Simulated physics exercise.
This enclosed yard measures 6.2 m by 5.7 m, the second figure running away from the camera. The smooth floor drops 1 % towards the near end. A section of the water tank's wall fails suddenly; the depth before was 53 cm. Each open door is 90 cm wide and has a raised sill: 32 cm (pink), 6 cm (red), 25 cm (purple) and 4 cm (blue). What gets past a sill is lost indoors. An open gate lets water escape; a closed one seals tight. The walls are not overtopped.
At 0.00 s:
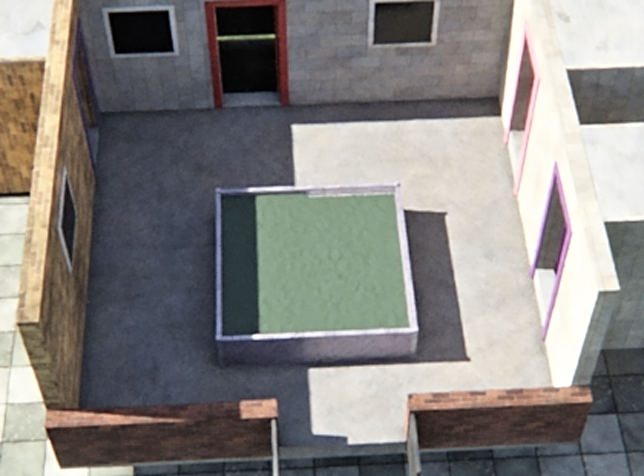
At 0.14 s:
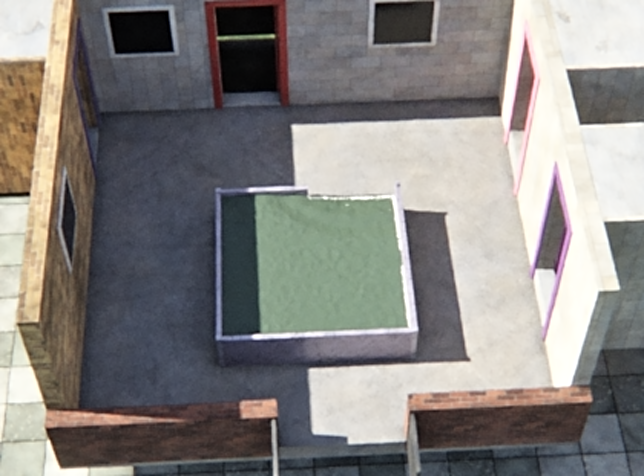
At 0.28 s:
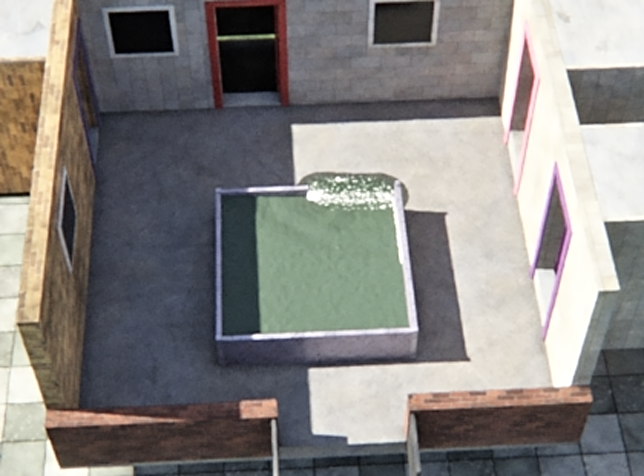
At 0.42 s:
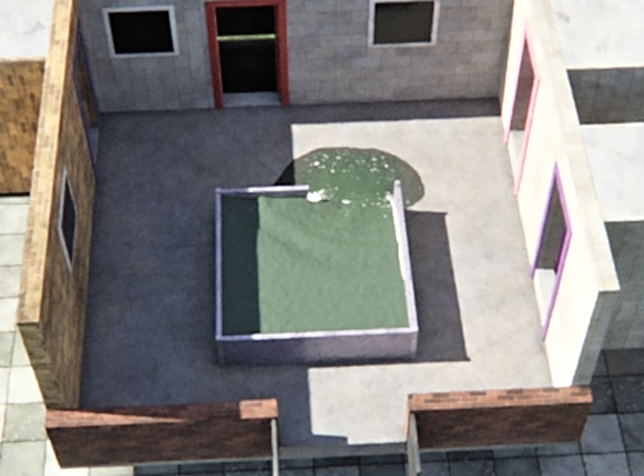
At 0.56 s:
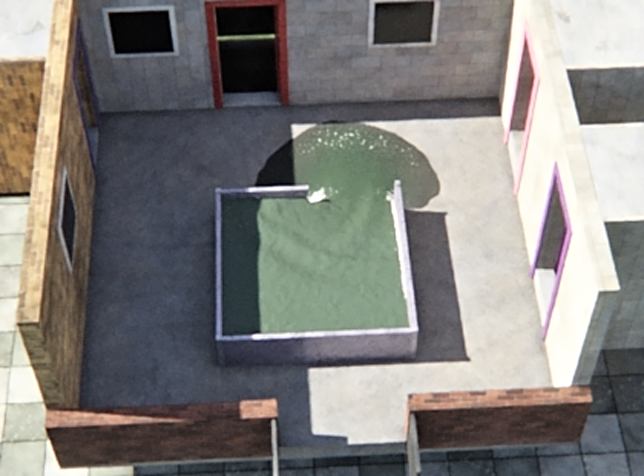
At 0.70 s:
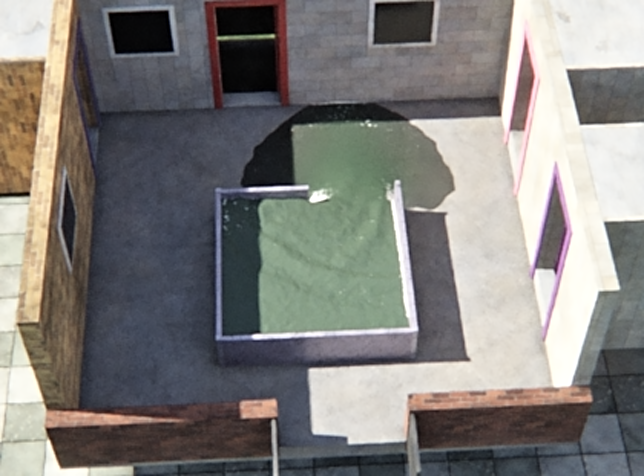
Green water in a square walled tank bursting through a gap in its far side and spreading across the grey yard floor.
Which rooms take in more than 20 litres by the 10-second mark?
Door by door: At the pink door it does not reach the limit; at the red door it goes over the limit; at the purple door it stays under the limit; at the blue door it exceeds the limit.
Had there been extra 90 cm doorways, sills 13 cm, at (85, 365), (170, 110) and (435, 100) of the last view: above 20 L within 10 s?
In turn: Under, below, above.
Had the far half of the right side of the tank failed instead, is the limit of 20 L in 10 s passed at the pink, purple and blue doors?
Against that limit: Pink under, purple under, blue past it.
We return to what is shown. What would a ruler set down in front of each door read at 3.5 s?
In cm: Pink 18, red 12, purple 2, blue 13.
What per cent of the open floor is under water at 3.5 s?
Near 50 per cent is wet.
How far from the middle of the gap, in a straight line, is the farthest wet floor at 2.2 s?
About 3.8 m.
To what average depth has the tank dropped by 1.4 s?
Some 42 cm.
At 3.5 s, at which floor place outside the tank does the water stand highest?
Around (488, 108).
After 1.4 s water covers 20 % of the floor and is deepest (30 cm) near (369, 205); pink door not reached, red door 12 cm at the sill, 2 L in, purple door not reached, blue door not reached.
After 2.2 s water covers 25 % of the floor and is deepest (41 cm) near (487, 100); pink door 8 cm at the sill, 0 L in, red door 13 cm at the sill, 18 L in, purple door not reached, blue door not reached.
After 3.5 s water covers 50 % of the floor and is deepest (29 cm) near (488, 108); pink door 18 cm at the sill, 0 L in, red door 12 cm at the sill, 51 L in, purple door 2 cm at the sill, 0 L in, blue door 13 cm at the sill, 23 L in.
After 6.0 s water covers 85 % of the floor and is deepest (18 cm) near (531, 418); pink door 15 cm at the sill, 0 L in, red door 9 cm at the sill, 81 L in, purple door 5 cm at the sill, 0 L in, blue door 12 cm at the sill, 141 L in.
After 10.0 s water covers 95 % of the floor and is deepest (14 cm) near (517, 419); pink door 9 cm at the sill, 0 L in, red door 6 cm at the sill, 92 L in, purple door 7 cm at the sill, 0 L in, blue door 8 cm at the sill, 231 L in.
